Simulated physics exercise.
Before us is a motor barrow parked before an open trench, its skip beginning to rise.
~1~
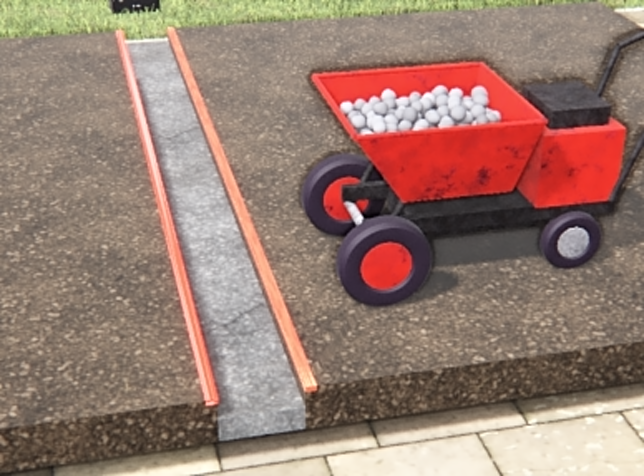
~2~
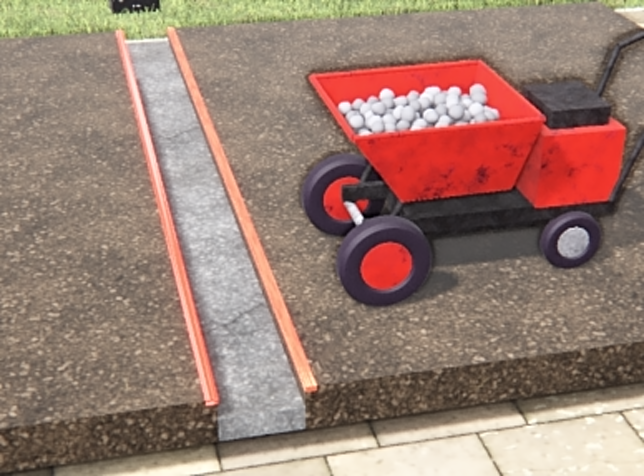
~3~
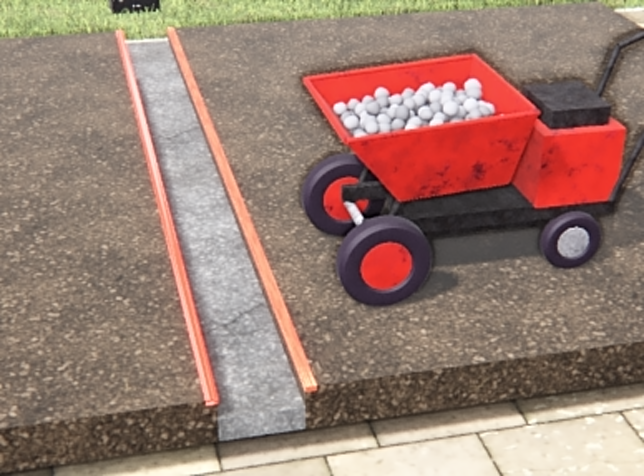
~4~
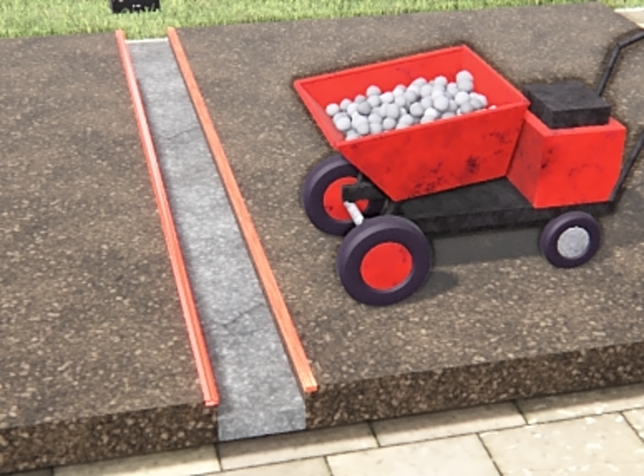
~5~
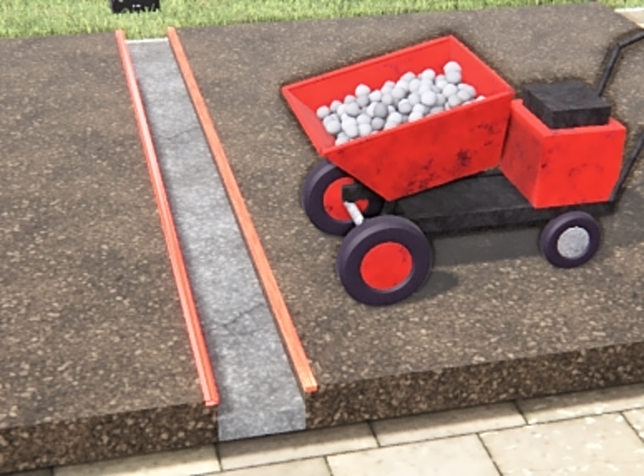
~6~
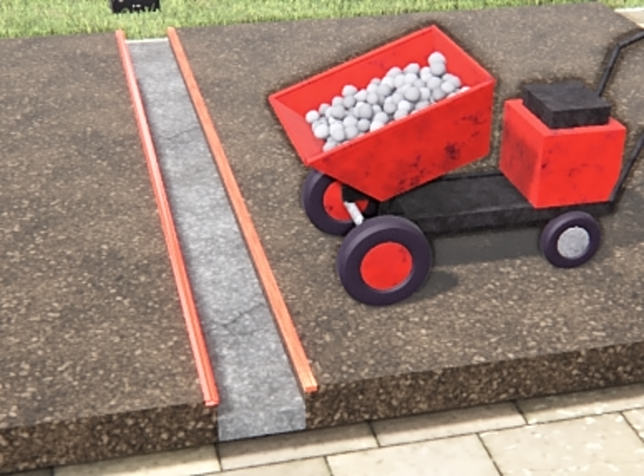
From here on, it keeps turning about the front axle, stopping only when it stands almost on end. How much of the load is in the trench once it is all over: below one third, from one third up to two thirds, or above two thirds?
The trench gets at least one third but no more than two thirds of the load.
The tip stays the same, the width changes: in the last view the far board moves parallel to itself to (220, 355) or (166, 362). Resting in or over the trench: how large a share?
Respectively, 30 % and 80 %.
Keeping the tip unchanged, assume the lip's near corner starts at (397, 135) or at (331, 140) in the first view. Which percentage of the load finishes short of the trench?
First try: Some 0 %; second try: 0 %.
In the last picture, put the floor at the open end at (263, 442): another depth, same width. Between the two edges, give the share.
The share would be around 60 per cent.
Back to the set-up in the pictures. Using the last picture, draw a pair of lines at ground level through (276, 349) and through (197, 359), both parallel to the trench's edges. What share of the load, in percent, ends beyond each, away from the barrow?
Respectively 100 and 40 %.
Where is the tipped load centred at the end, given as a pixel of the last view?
Somewhere around (194, 279) in the final view.
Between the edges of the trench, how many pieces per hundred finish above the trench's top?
My estimate would be close to 30 per cent.
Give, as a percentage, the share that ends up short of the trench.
About 0 %.
Soon, skip tipped steeply; all in the skip.
A while on, skip tipped right over; about two thirds in the skip; about a quarter in or heaped over the trench; a small part beyond it; a stray few falling.
Towards the end, skip tipped right over; a small part in the skip; about half in or heaped over the trench; about half beyond it.
Finally, skip tipped right over; a stray few in the skip; about half in or heaped over the trench; about half beyond it.
